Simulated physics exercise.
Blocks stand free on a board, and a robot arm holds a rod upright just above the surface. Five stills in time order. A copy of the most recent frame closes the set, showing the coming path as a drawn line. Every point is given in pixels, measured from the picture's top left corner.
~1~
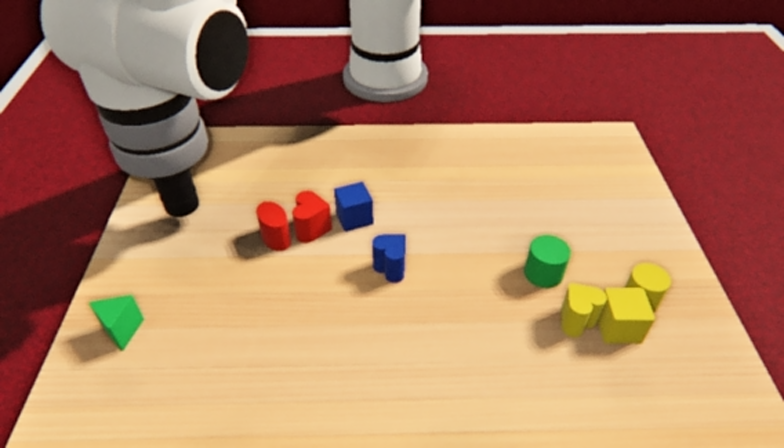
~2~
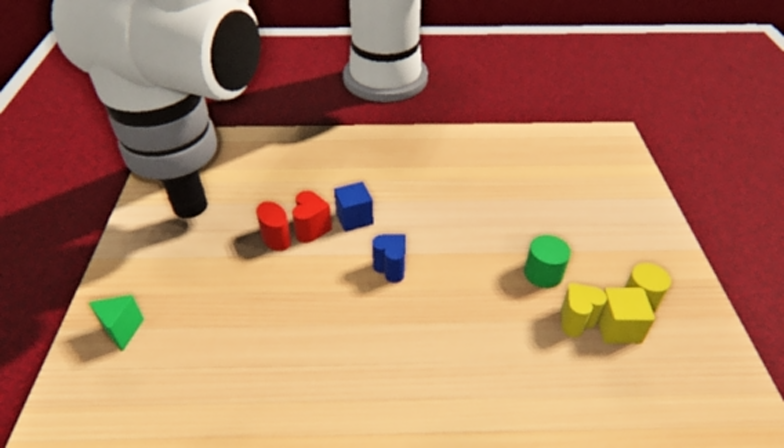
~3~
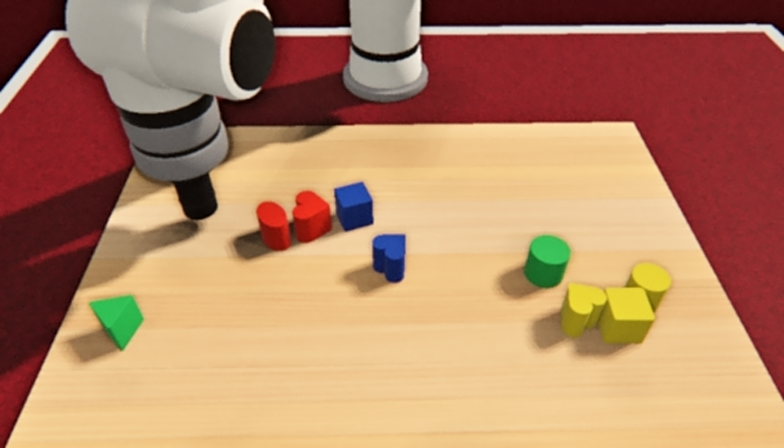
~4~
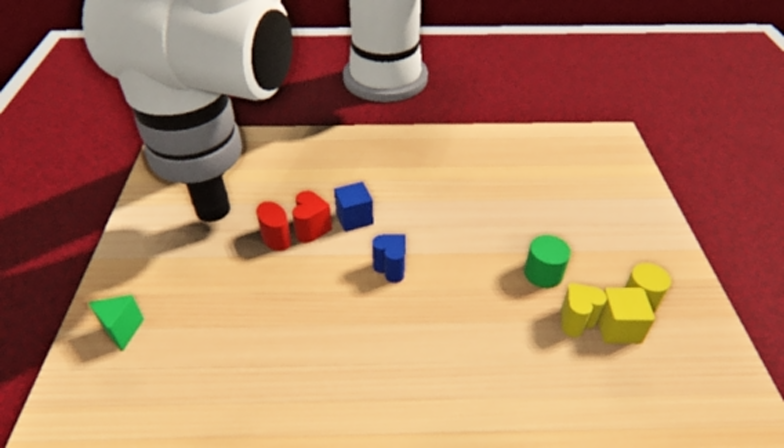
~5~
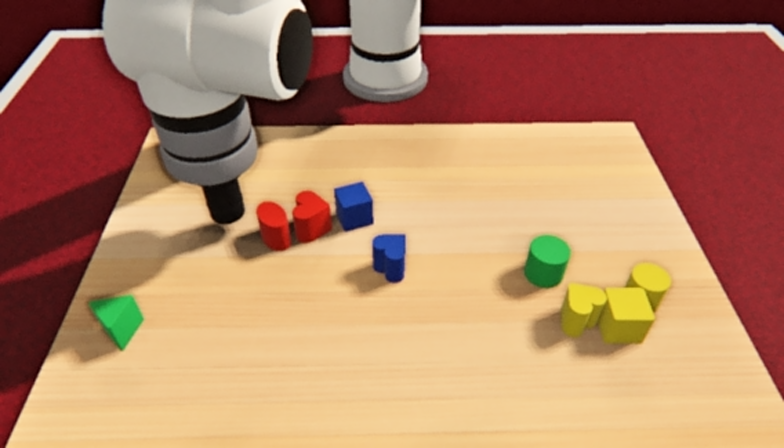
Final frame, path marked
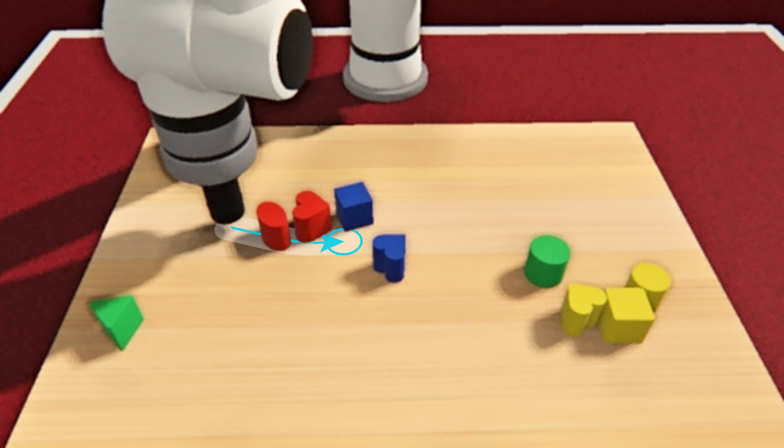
A robot arm holding a dark upright rod moves slowly rightward across the back left of a wooden board, nearing a red elliptical block beside a red heart-shaped block and a blue square, while all the blocks stay still.
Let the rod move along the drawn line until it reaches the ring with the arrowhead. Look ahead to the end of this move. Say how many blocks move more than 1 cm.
The number will come to 3 or more.
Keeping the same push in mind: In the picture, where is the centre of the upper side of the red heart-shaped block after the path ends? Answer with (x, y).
In the picture, that point is around (374, 200).
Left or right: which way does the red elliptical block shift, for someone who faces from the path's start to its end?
The answer is right.
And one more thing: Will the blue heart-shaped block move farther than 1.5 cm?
I'd say no.
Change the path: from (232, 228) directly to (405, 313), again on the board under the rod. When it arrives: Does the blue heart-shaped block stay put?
Yes, that is how it ends up.
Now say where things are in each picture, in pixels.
The first frame shows rod tip at (183, 207); block tops, red elliptical block at (271, 213); red heart-shaped block at (309, 204); blue square at (353, 194); blue heart-shaped block at (391, 244).
The second frame shows rod at (191, 208); blocks unchanged.
The third frame shows rod at (201, 210); blocks unchanged.
The fourth frame shows rod at (214, 211); blocks unchanged.
The fifth frame shows rod at (228, 214); red elliptical block at (271, 213); red heart-shaped block at (309, 204); blue square at (353, 194); blue heart-shaped block at (391, 244).
Path on the board, from (232, 228) through (285, 240) to (344, 241).
What follows on the original path. One third of the way, rod at (265, 222); red elliptical block at (292, 221), turned 20° clockwise; red heart-shaped block at (315, 206), turned 35° anticlockwise.
Two thirds of the way, rod at (303, 228); red elliptical block at (324, 234), turned 50° clockwise; red heart-shaped block at (338, 206), turned 75° anticlockwise; blue square at (363, 190).
At the end, rod at (343, 227); red elliptical block at (344, 240), turned 120° clockwise; red heart-shaped block at (374, 200), turned 95° anticlockwise; blue square at (387, 180), turned 30° anticlockwise; blue heart-shaped block in place.
